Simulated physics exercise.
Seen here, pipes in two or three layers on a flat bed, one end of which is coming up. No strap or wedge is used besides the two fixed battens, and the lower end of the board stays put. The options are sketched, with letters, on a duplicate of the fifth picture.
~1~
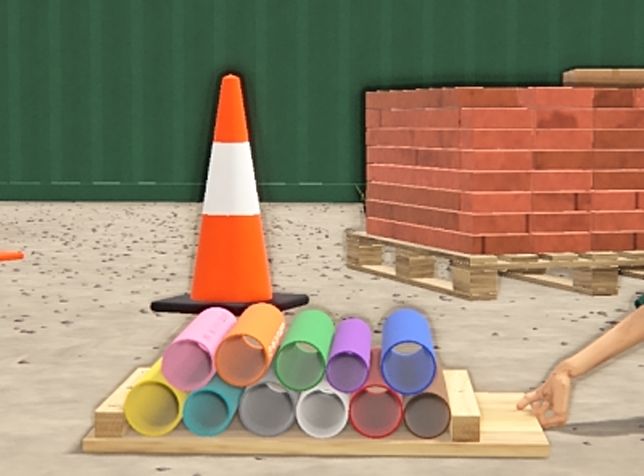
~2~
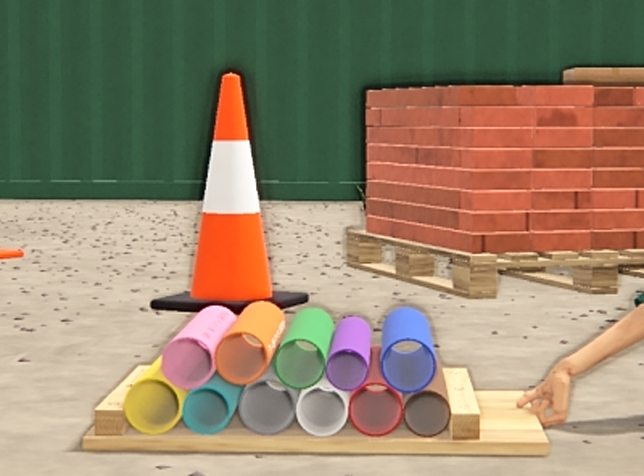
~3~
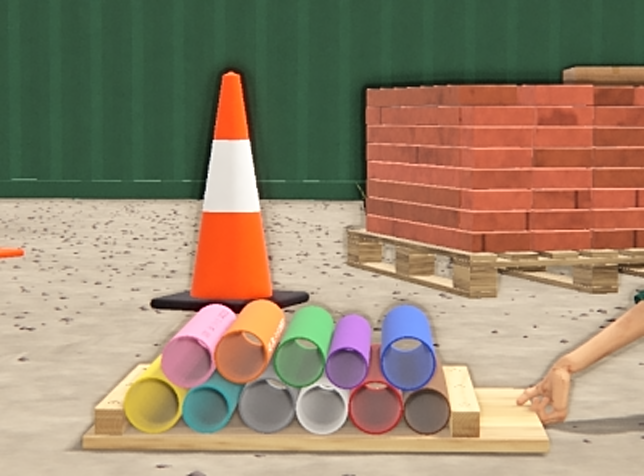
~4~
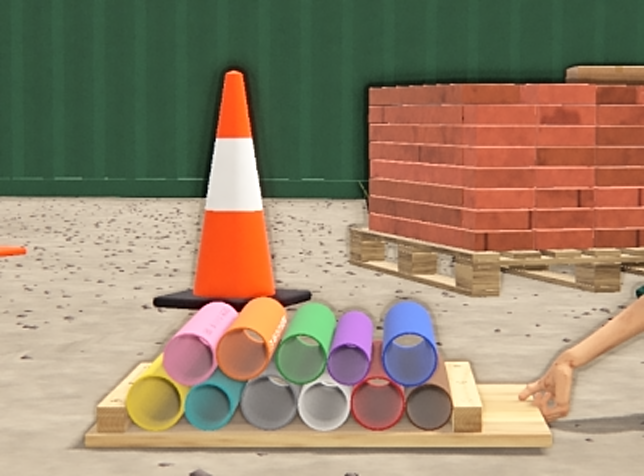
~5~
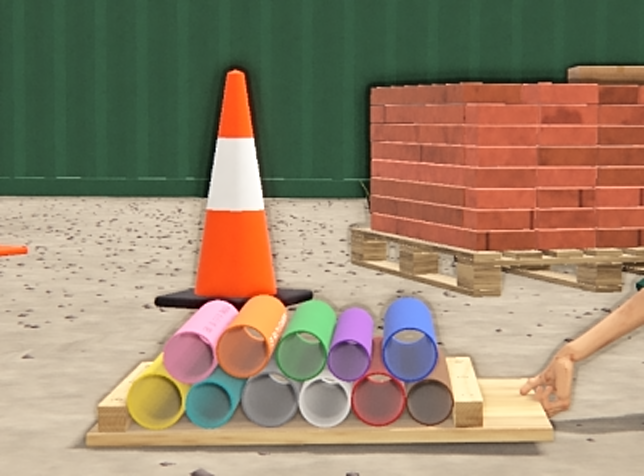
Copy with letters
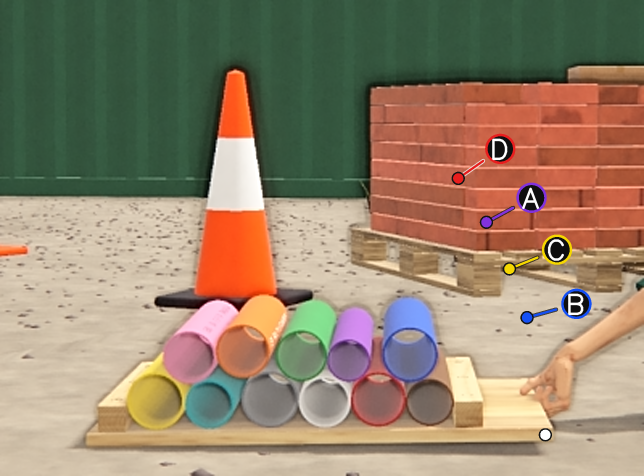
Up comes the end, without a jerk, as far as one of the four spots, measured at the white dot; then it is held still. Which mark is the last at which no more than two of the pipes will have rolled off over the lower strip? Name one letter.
Lift it to A and no more.
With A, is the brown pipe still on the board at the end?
The brown pipe: Yes.
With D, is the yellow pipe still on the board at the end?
Yes.
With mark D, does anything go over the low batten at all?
Yes.
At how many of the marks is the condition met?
Three of the four.
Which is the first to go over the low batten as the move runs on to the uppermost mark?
The pink one.
On the copy, A at (486, 222); B at (527, 318); C at (510, 269); D at (458, 178); the white dot at (545, 435).
On A. First, board at 17°.
Then, board at 29°.
Finally, board at 29°, two over the low batten (pink, orange).
By contrast, B none over the low batten; C two over the low batten (pink, orange); D five over the low batten.
